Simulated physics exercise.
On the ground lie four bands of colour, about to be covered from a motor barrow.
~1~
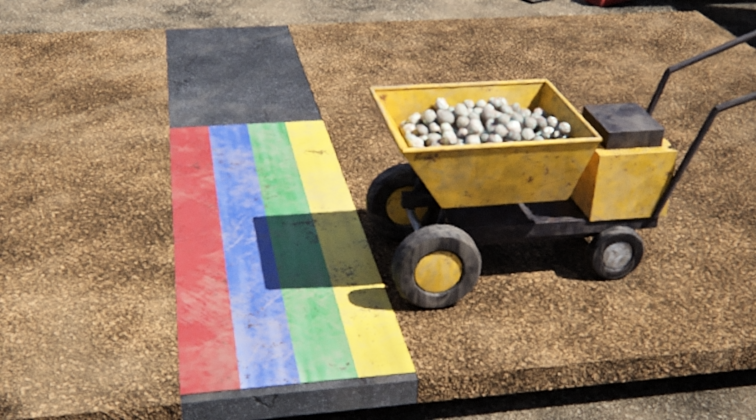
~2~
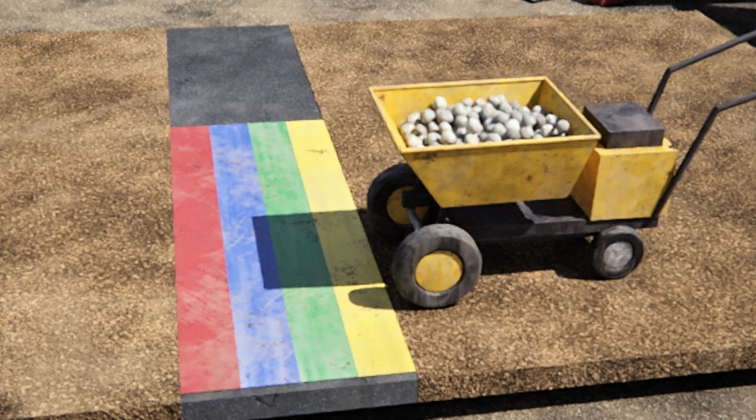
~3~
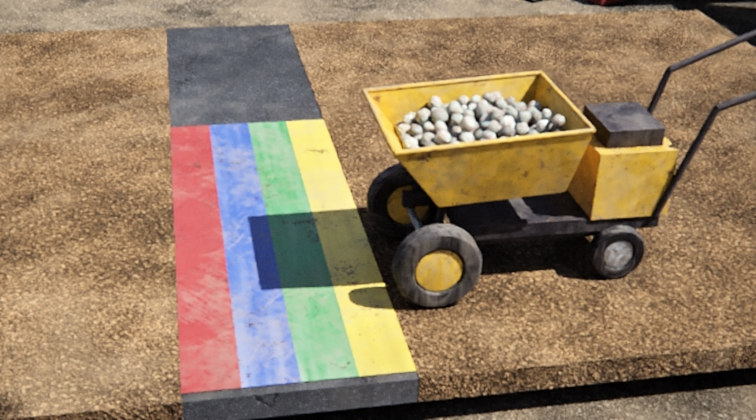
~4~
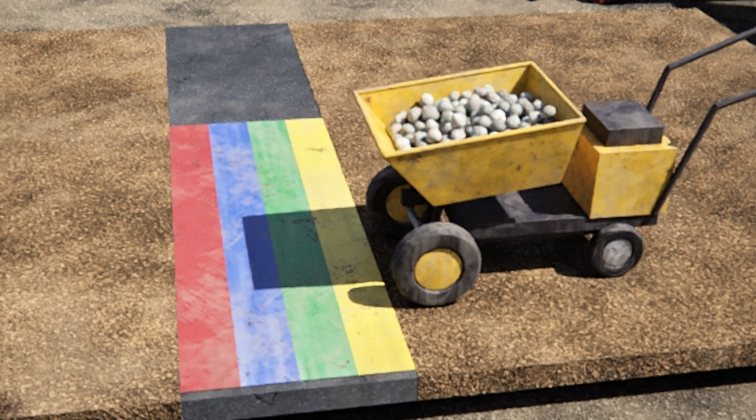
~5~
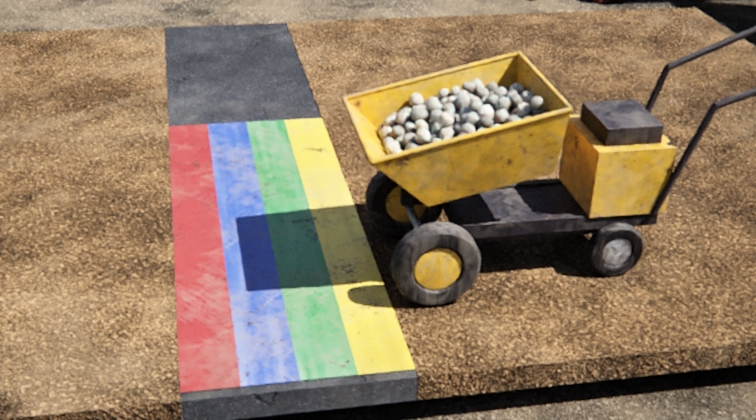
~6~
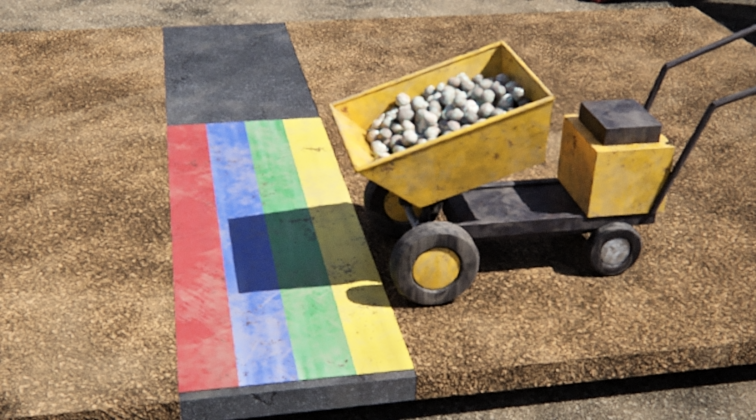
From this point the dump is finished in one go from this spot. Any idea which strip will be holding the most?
Most likely the blue strip.
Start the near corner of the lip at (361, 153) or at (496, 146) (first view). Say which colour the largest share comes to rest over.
Case one gives the red one, case two gives the yellow strip.
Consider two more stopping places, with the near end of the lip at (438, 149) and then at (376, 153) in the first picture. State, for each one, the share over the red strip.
10 % and 30 %.
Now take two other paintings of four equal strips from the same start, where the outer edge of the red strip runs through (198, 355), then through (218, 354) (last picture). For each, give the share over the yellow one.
Shares: 0 %; then 0 %.
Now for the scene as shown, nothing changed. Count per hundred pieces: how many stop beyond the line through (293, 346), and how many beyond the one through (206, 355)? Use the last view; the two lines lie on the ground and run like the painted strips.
Estimate, first then second: 70 %, 20 %.
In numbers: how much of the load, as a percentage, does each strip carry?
In percent: Yellow strip 0, green strip 15, blue strip 40, red strip 20.
Soon, skip tipped steeply; all in the skip.
A while on, skip tipped steeply; nearly all in the skip; a stray few over the green strip; a small part over the blue strip; a stray few over the red strip; a stray few falling.
Towards the end, skip tipped right over; about a third in the skip; a small part over the green strip; about a third over the blue strip; about a quarter over the red strip; a small part off the paint.
Finally, skip tipped right over; about a quarter in the skip; none over the yellow strip; a small part over the green strip; about a third over the blue strip; about a quarter over the red strip; a small part off the paint.
